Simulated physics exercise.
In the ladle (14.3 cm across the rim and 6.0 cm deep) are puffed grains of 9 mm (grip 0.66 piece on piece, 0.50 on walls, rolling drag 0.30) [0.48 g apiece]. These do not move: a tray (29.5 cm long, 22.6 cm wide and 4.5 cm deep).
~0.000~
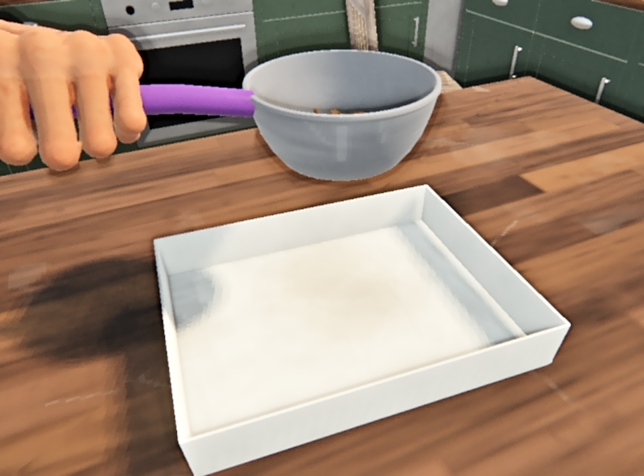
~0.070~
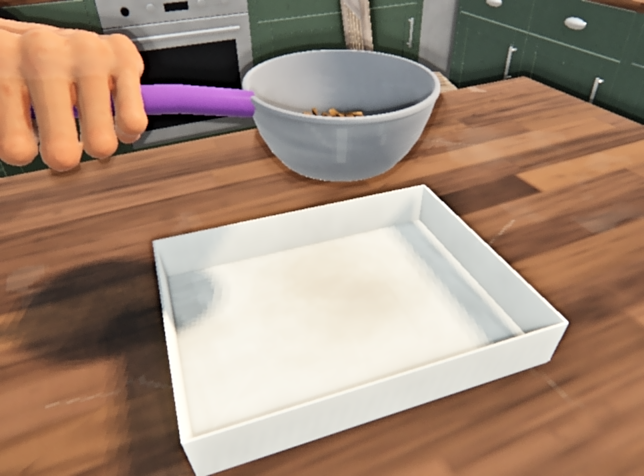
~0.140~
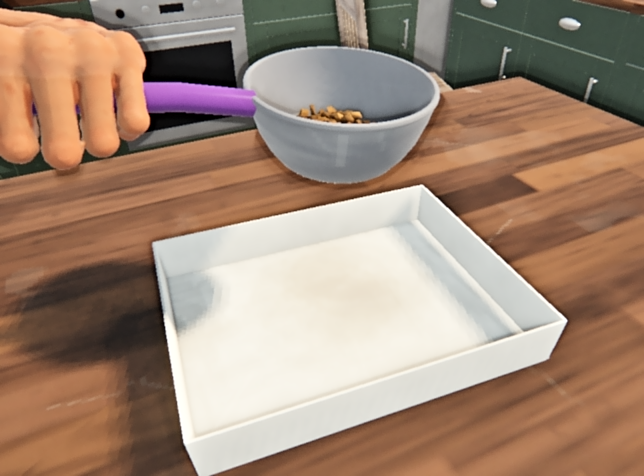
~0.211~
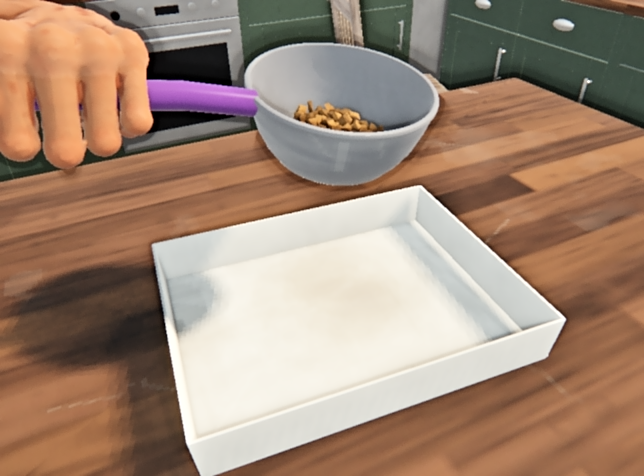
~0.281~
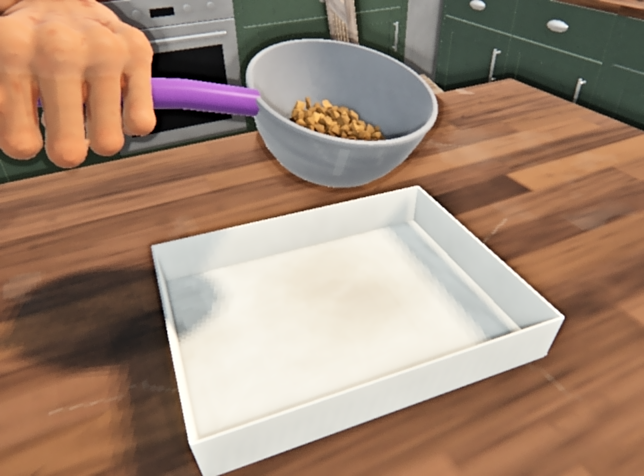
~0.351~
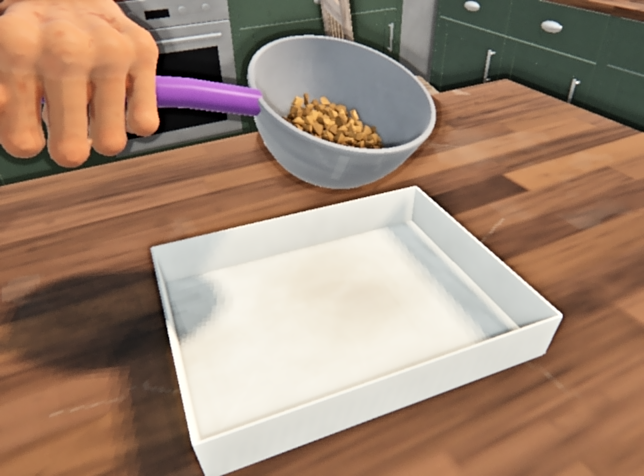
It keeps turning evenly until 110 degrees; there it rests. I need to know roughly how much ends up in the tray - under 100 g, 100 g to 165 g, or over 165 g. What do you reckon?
I reckon under 100 g.
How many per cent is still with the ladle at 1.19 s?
Close to 100 in a hundred.
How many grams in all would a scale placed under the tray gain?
Mass reading, approx.: 80 g.
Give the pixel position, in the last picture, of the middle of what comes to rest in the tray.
Near pixel (362, 301).
Then, at 0.81 s, tilt 52 degrees; 0 g in the tray, ladle holds 100 %.
After 1.19 s, tilt 78 degrees; 0 g in the tray, ladle holds 100 %.
After 1.53 s, tilt 101 degrees; 6 g in the tray, ladle holds 90 %.
After 1.87 s, tilt 110 degrees; 60 g in the tray, ladle holds 10 %.
In the end, at 2.5 s, 75 g in the tray, ladle holds 0 %.
